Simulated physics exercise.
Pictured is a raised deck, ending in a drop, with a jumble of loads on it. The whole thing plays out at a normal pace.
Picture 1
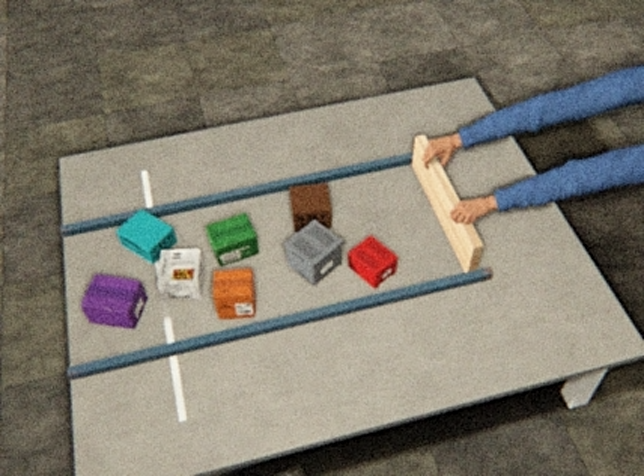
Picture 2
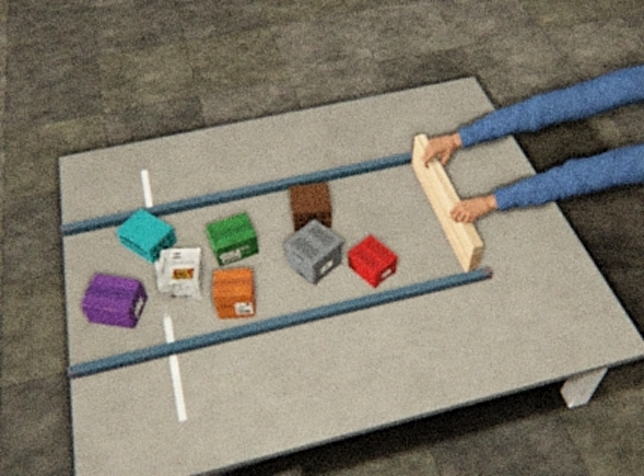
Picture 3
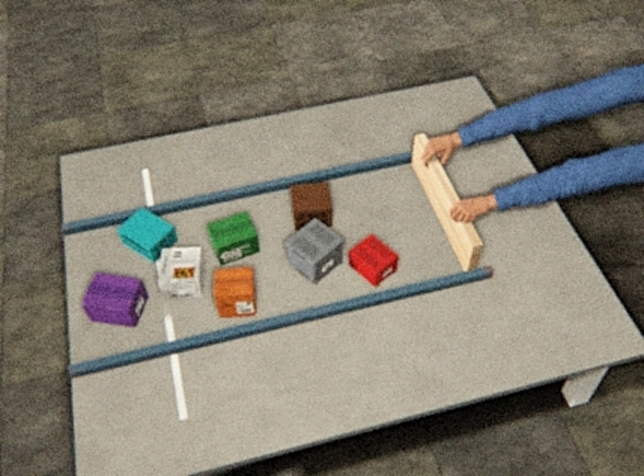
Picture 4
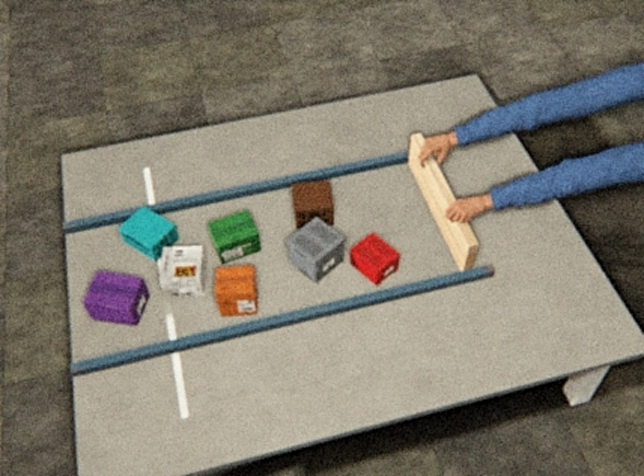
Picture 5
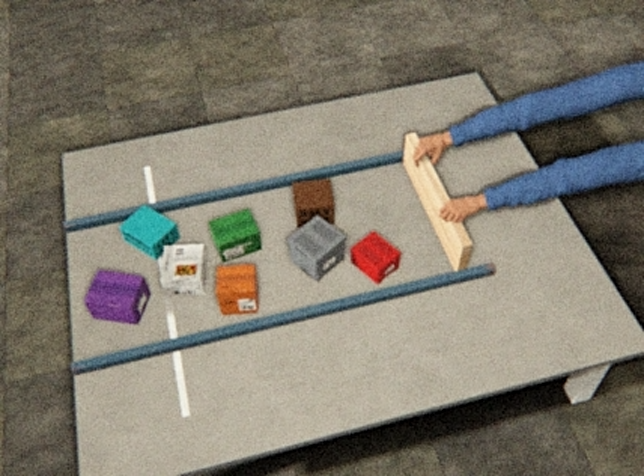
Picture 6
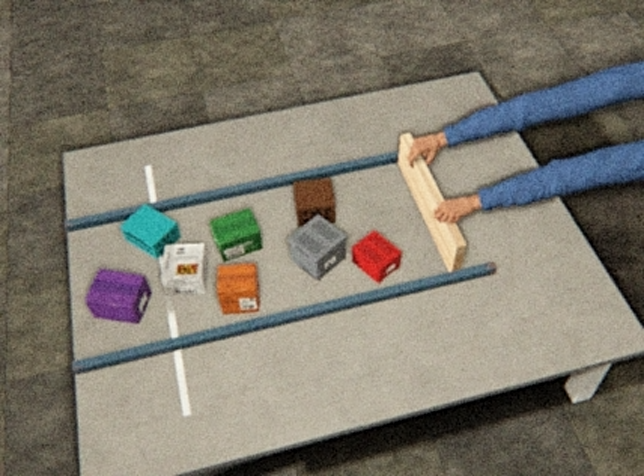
On a raised grey deck above a dark tiled floor, colourful boxes sit scattered between two blue rails, with a white tape line near the left. Two blue-sleeved arms grip a wooden plank at the right, hold it nearly still, then slide it slightly left, while the boxes stay in place.
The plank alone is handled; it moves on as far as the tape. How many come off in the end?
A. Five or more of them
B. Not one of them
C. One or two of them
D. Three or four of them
Answer: C.
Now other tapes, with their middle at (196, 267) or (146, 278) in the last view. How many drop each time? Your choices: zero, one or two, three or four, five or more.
The falls would be none; either three or four.
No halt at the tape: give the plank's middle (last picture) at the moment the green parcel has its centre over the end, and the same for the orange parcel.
I'd say about (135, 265) for the first one and about (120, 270) for the second.
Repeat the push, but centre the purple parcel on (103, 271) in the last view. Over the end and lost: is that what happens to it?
Result: It falls away.
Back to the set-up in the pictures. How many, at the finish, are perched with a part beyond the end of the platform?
The number overhanging is 1.
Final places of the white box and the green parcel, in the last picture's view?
First at (81, 299); second at (96, 261).
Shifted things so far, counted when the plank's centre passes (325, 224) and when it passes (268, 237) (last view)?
Well, it's 3 at the first one and 6 at the second.
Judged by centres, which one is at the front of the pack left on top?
Foremost is the white box.
A little later, none off yet; purple parcel at rest near (119, 297); turquoise crate at rest near (151, 232); white box at rest near (185, 269).
Next, none off yet; purple parcel at rest near (119, 297); turquoise crate at rest near (151, 232); white box shifted a little near (178, 271).
Later still, none off yet; purple parcel shifted a little near (98, 315); turquoise crate shifted about its own width near (104, 239); white box shifted about its own width near (134, 288).
When it is over, the number that fall off is one or two; down, turquoise crate and purple parcel.
